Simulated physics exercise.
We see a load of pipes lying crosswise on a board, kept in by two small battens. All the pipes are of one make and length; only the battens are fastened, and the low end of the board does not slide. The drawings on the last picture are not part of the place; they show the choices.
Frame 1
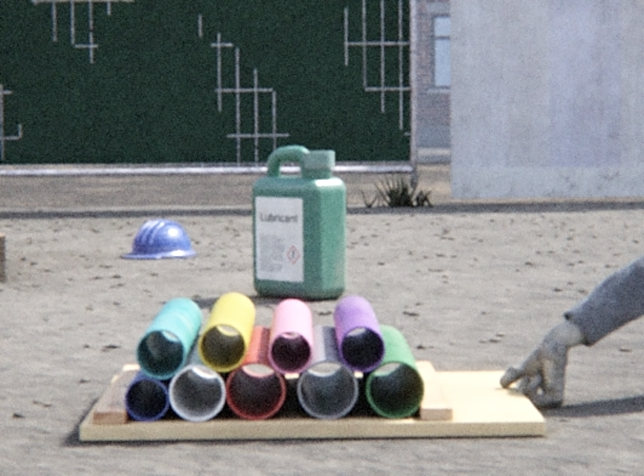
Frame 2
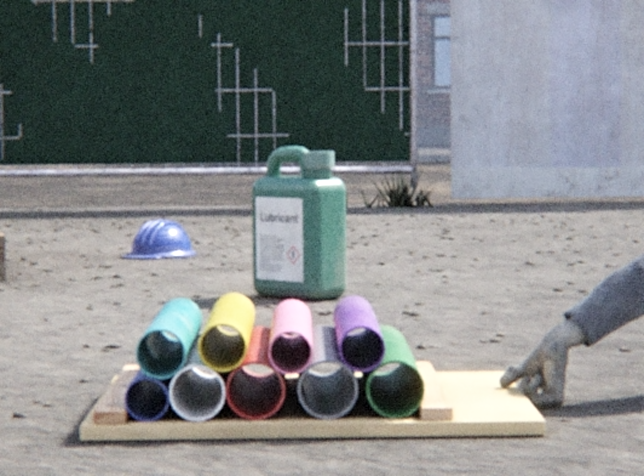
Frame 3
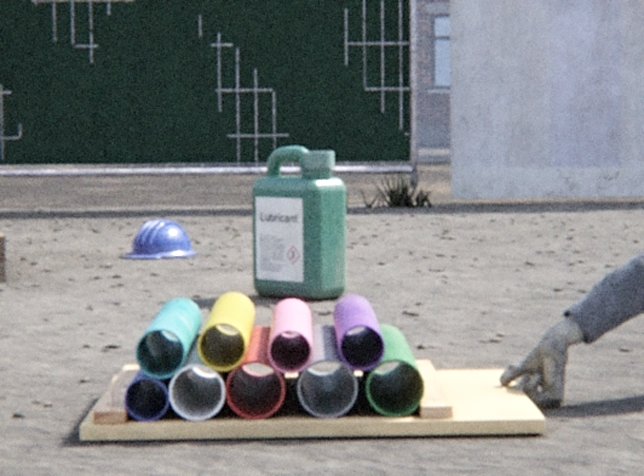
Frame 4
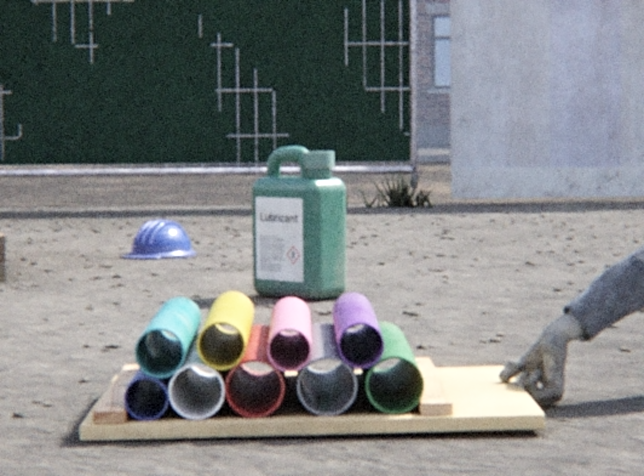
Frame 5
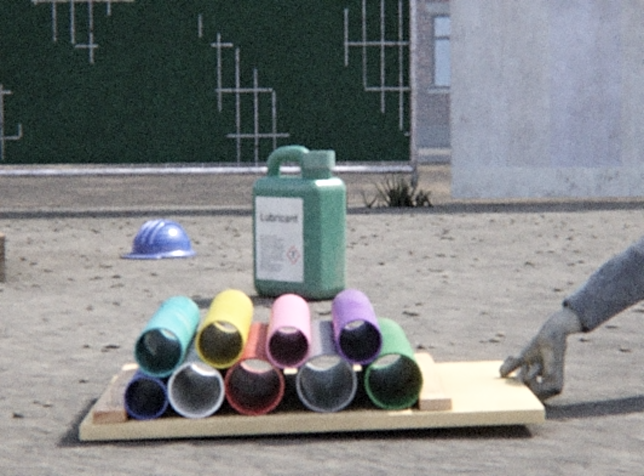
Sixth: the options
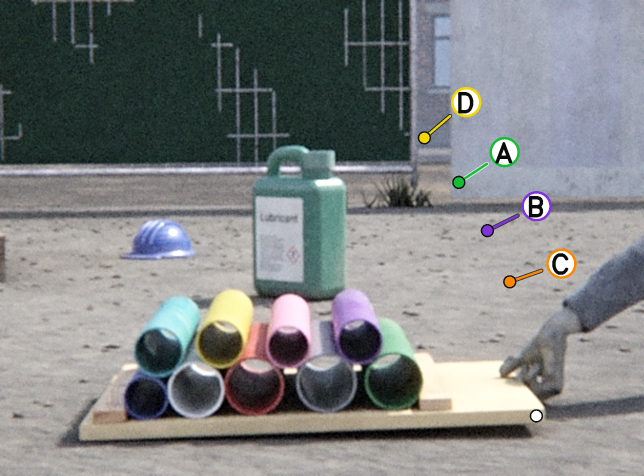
The video shows colourful pipes stacked in two rows on a wooden board, with a green lubricant container and blue hard hat behind, as a hand at the right slightly raises the board's right end.
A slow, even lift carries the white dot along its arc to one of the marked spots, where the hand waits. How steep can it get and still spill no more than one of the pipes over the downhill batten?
It can be raised to B.
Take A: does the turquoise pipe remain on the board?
No.
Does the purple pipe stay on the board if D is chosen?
The purple pipe: No.
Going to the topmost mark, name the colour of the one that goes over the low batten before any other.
It is the turquoise one.
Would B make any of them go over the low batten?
Yes.
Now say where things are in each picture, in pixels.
Yellow pipe (223, 347); purple pipe (363, 349); turquoise pipe (161, 353), in the first picture.
Turquoise pipe (161, 353); pink pipe (290, 353), in the second picture.
Board (311, 396); green pipe (395, 388); red pipe (255, 390), in the third picture.
Board (311, 394); blue pipe (147, 398); white pipe (197, 392), in the fourth picture.
Board (311, 391); blue pipe (146, 397); white pipe (196, 390), in the fifth picture.
On the copy, A at (459, 182); B at (487, 231); C at (510, 282); D at (424, 138); the white dot at (537, 416).
On B. First, board at 16°.
Then, board at 26°.
Finally, board at 26°, one over the low batten (turquoise).
By contrast, A two over the low batten (yellow, turquoise); C one over the low batten (turquoise); D nine over the low batten.
